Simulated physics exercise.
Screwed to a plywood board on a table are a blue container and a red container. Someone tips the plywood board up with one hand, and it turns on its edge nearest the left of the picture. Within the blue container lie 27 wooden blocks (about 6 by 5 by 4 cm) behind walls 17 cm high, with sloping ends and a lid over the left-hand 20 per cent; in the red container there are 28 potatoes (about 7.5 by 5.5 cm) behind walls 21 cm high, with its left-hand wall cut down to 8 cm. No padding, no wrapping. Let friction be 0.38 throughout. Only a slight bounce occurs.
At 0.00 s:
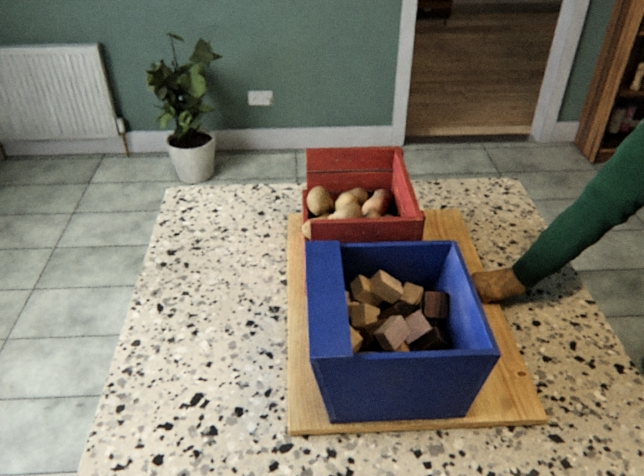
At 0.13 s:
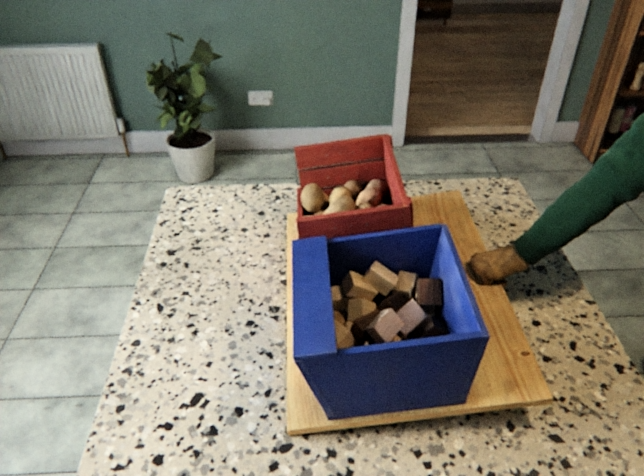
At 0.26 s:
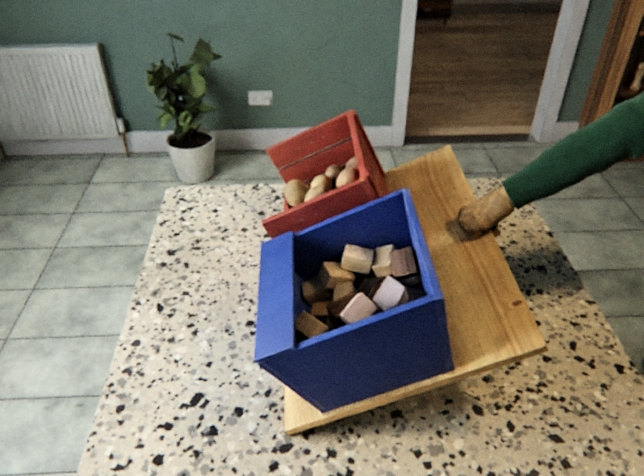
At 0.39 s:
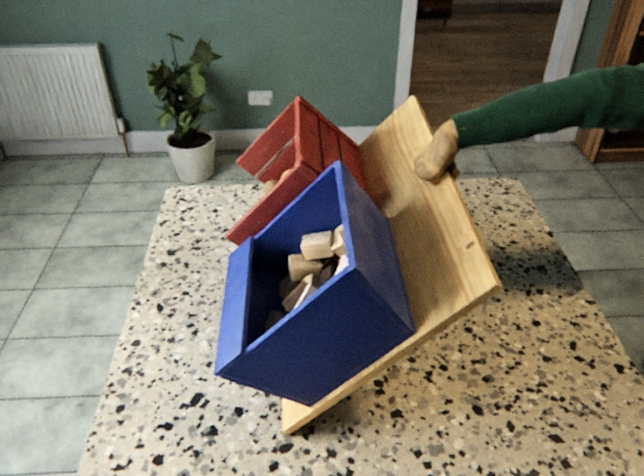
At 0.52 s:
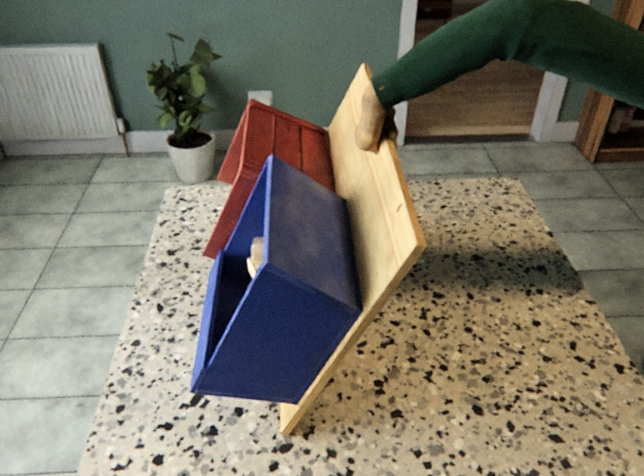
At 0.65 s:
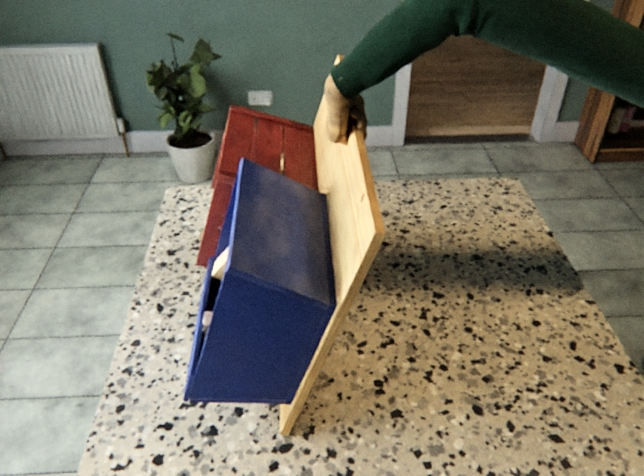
On a speckled table, a hand tips a board holding blue and red containers steeply leftward.
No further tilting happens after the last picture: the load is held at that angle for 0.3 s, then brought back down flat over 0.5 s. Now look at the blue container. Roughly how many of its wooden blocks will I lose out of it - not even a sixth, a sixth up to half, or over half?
You'd lose not even a sixth.
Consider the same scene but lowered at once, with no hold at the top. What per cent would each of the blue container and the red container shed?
Then blue container 0, red container 50 per cent.
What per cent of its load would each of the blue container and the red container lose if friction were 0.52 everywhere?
In that case the blue container sheds 10 per cent, while the red container sheds 50 per cent.
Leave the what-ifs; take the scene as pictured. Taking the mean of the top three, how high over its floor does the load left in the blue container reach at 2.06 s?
Roughly 13 centimetres.
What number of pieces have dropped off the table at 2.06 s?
Number of pieces - roughly 6.
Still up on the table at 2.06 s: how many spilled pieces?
Tally: Some 8.
After 0.87 s, tilt 72°; 0 of 27 out of the blue container and 12 of 28 out of the red container.
After 1.16 s, tilt 45°; 0 of 27 out of the blue container and 12 of 28 out of the red container.
After 1.55 s, tilt 0°; 0 of 27 out of the blue container and 13 of 28 out of the red container.
Final count (at 2.06 s), 0 of 27 out of the blue container and 13 of 28 out of the red container. Asked share, 0 of 27, 0 per cent.
